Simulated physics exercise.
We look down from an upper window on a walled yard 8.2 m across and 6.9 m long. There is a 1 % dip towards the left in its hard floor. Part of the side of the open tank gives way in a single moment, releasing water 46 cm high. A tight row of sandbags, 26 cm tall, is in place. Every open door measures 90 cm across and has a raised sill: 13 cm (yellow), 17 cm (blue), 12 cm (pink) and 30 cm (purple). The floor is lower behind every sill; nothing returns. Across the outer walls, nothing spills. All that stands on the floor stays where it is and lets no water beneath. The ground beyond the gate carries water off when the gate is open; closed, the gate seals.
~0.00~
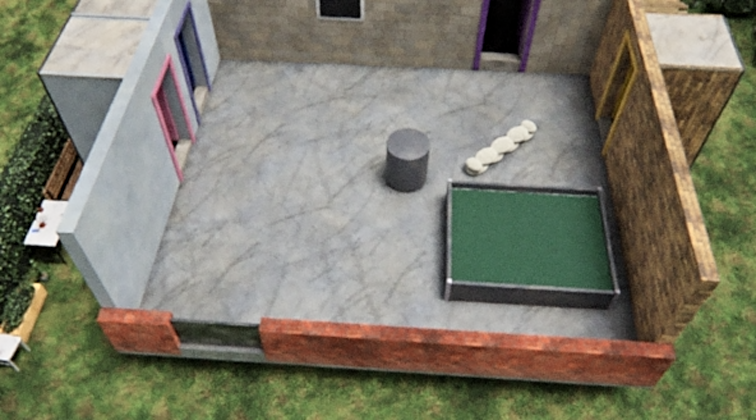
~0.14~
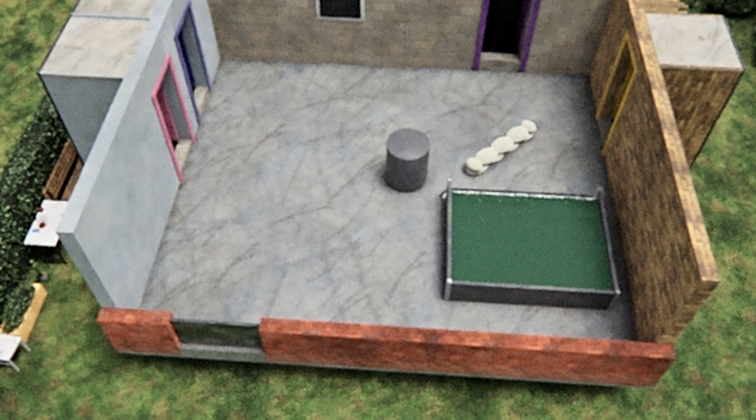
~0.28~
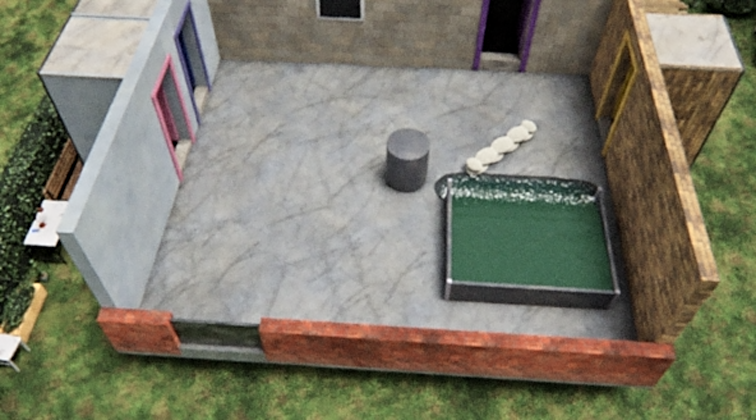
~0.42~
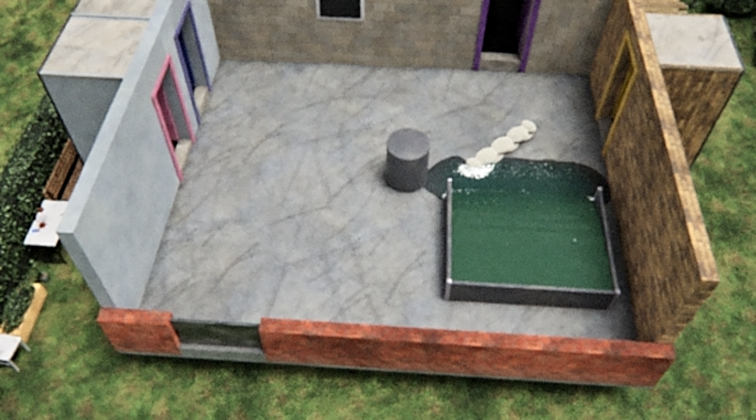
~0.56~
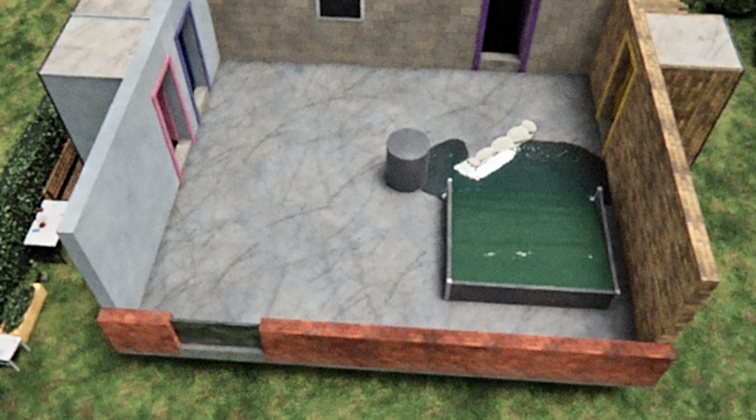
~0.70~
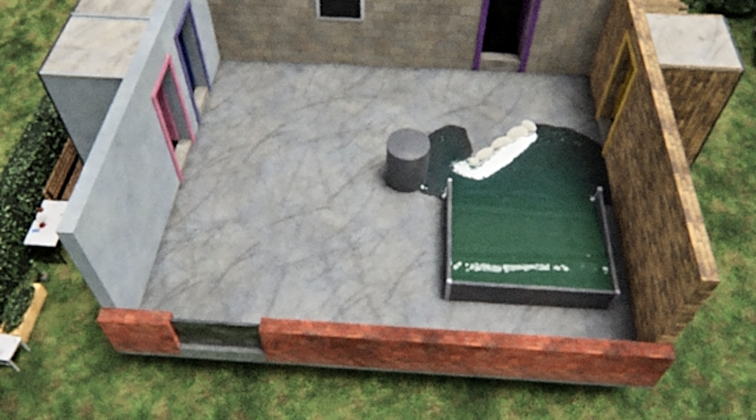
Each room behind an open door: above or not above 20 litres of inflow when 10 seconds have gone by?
In the end yellow door: Limit crossed; blue door: Limit not crossed; pink door: Limit not crossed; purple door: Limit not crossed.
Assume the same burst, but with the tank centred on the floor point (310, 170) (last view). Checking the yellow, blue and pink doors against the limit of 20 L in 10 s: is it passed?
Well, yellow ends up inside the mark, blue ends up inside the mark and pink ends up inside the mark.
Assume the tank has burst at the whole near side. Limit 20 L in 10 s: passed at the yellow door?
In that case, yellow door: Less than that.
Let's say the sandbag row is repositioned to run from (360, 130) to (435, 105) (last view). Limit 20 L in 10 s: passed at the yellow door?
Result at yellow: Limit not reached.
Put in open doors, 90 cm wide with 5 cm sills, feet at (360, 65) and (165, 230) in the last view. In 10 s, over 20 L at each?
Check, in order - fail / pass.
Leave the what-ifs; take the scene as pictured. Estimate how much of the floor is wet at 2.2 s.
Roughly 30 % of the floor is wet.
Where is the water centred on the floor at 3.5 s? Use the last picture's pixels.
Centre: Roughly (504, 154) px.
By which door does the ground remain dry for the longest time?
That's the pink door.
After 1.4 s water covers 20 % of the floor and is deepest (33 cm) near (480, 175); yellow door 8 cm at the sill, 0 L in, blue door not reached, pink door not reached, purple door not reached.
After 2.2 s water covers 30 % of the floor and is deepest (41 cm) near (584, 81); yellow door 27 cm at the sill, 13 L in, blue door not reached, pink door not reached, purple door 4 cm at the sill, 0 L in.
After 3.5 s water covers 40 % of the floor and is deepest (29 cm) near (576, 81); yellow door 20 cm at the sill, 82 L in, blue door not reached, pink door not reached, purple door 12 cm at the sill, 0 L in.
After 6.0 s water covers 55 % of the floor and is deepest (21 cm) near (219, 65); yellow door 9 cm at the sill, 94 L in, blue door 19 cm at the sill, 0 L in, pink door 4 cm at the sill, 0 L in, purple door 10 cm at the sill, 0 L in.
After 10.0 s water covers 80 % of the floor and is deepest (14 cm) near (136, 322); yellow door 5 cm at the sill, 94 L in, blue door 10 cm at the sill, 2 L in, pink door 8 cm at the sill, 0 L in, purple door 4 cm at the sill, 0 L in.
